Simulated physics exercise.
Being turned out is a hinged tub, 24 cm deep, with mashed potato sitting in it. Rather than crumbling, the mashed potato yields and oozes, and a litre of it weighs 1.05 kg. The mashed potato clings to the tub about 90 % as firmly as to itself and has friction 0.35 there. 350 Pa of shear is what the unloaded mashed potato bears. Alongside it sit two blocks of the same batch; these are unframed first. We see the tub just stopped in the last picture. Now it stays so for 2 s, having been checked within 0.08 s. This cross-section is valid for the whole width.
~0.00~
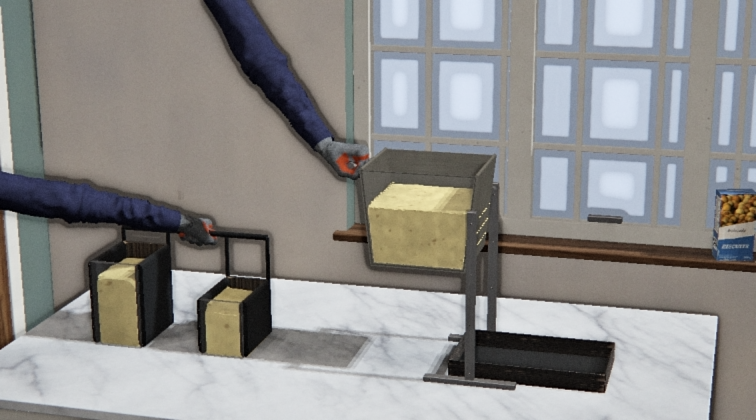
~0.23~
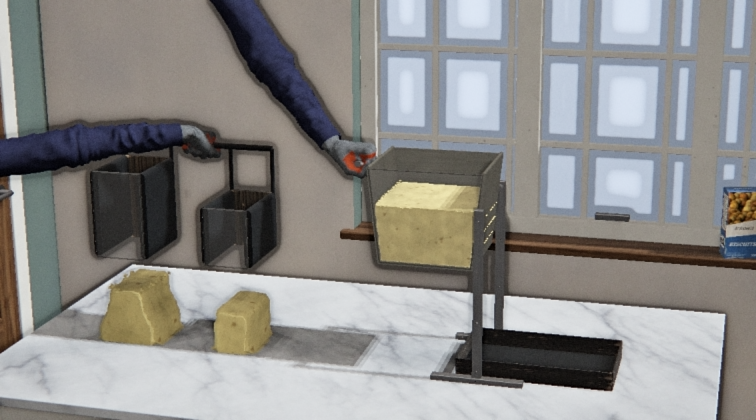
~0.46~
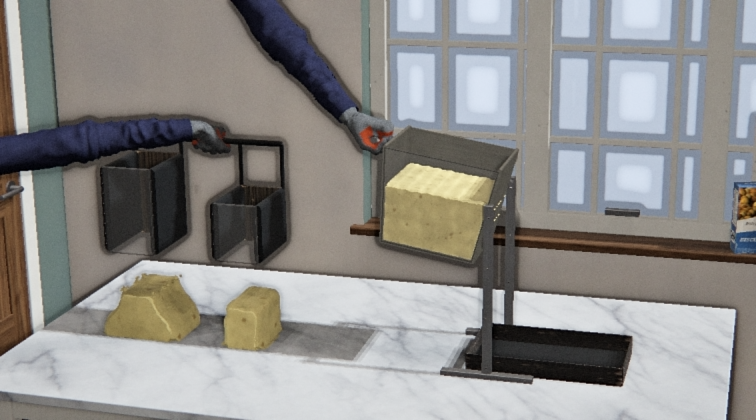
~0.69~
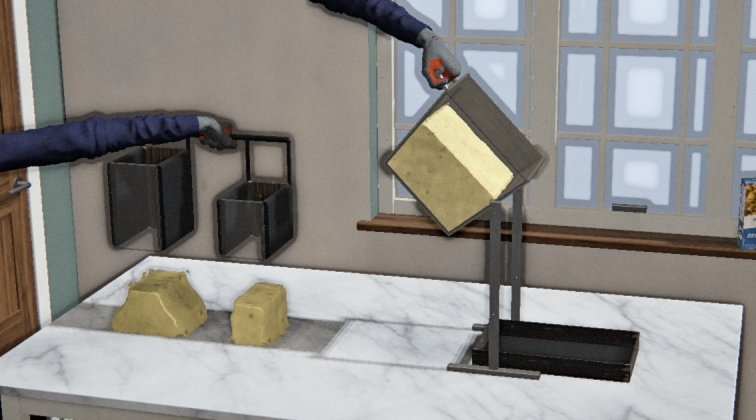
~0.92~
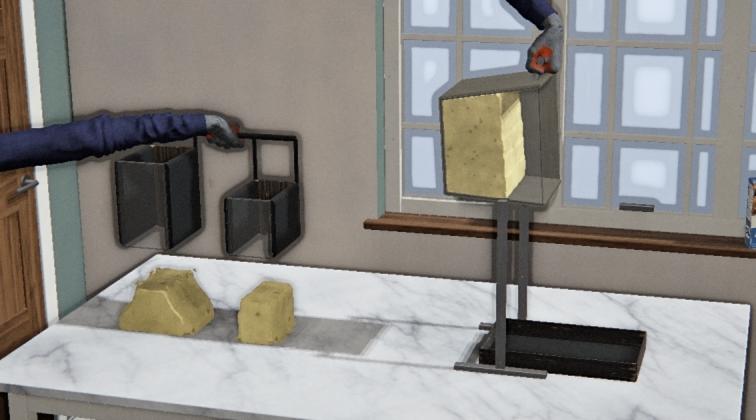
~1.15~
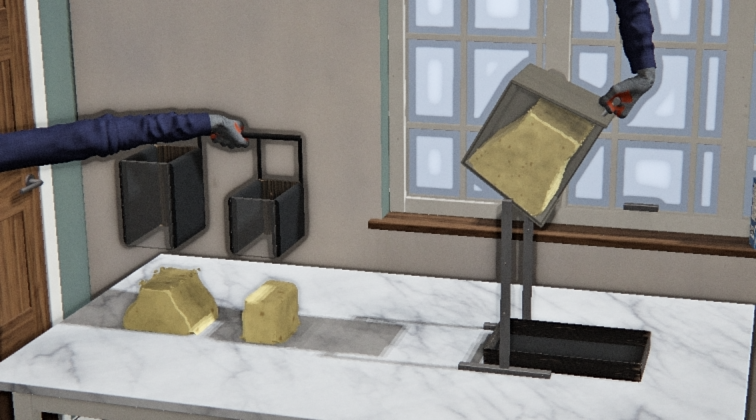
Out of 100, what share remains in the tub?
0 out of 100.
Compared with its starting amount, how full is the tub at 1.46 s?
Near 0 %.
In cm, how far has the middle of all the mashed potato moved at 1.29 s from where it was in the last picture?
About 16 cm.
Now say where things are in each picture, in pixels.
Handle-side rim at (363, 170), tilt 0 degrees; top of the mashed potato at (459, 212); blocks stand 20 cm, 13 cm (left to right), in the first picture.
Handle-side rim at (370, 168), tilt 0 degrees; top of the mashed potato at (466, 210); blocks stand 16 cm, 12 cm (left to right), in the second picture.
Handle-side rim at (387, 147), tilt 9 degrees; top of the mashed potato at (392, 186); blocks stand 14 cm, 12 cm (left to right), in the third picture.
Handle-side rim at (448, 93), tilt 46 degrees; top of the mashed potato at (423, 125); blocks stand 14 cm, 12 cm (left to right), in the fourth picture.
Handle-side rim at (540, 88), tilt 87 degrees; top of the mashed potato at (497, 96); blocks stand 14 cm, 12 cm (left to right), in the fifth picture.
Handle-side rim at (604, 129), tilt 120 degrees; top of the mashed potato at (533, 115); blocks stand 14 cm, 12 cm (left to right), in the sixth picture.
After 1.29 s, the tub is at 120 degrees and holds 37 %.
After 1.46 s, the tub is at 120 degrees and holds 0 %.
After 1.63 s, the tub is at 120 degrees and holds 0 %.
After 1.80 s, the tub is at 120 degrees and holds 0 %.
After 3.15 s, at the end, the tub is at 120 degrees and holds 0 %.
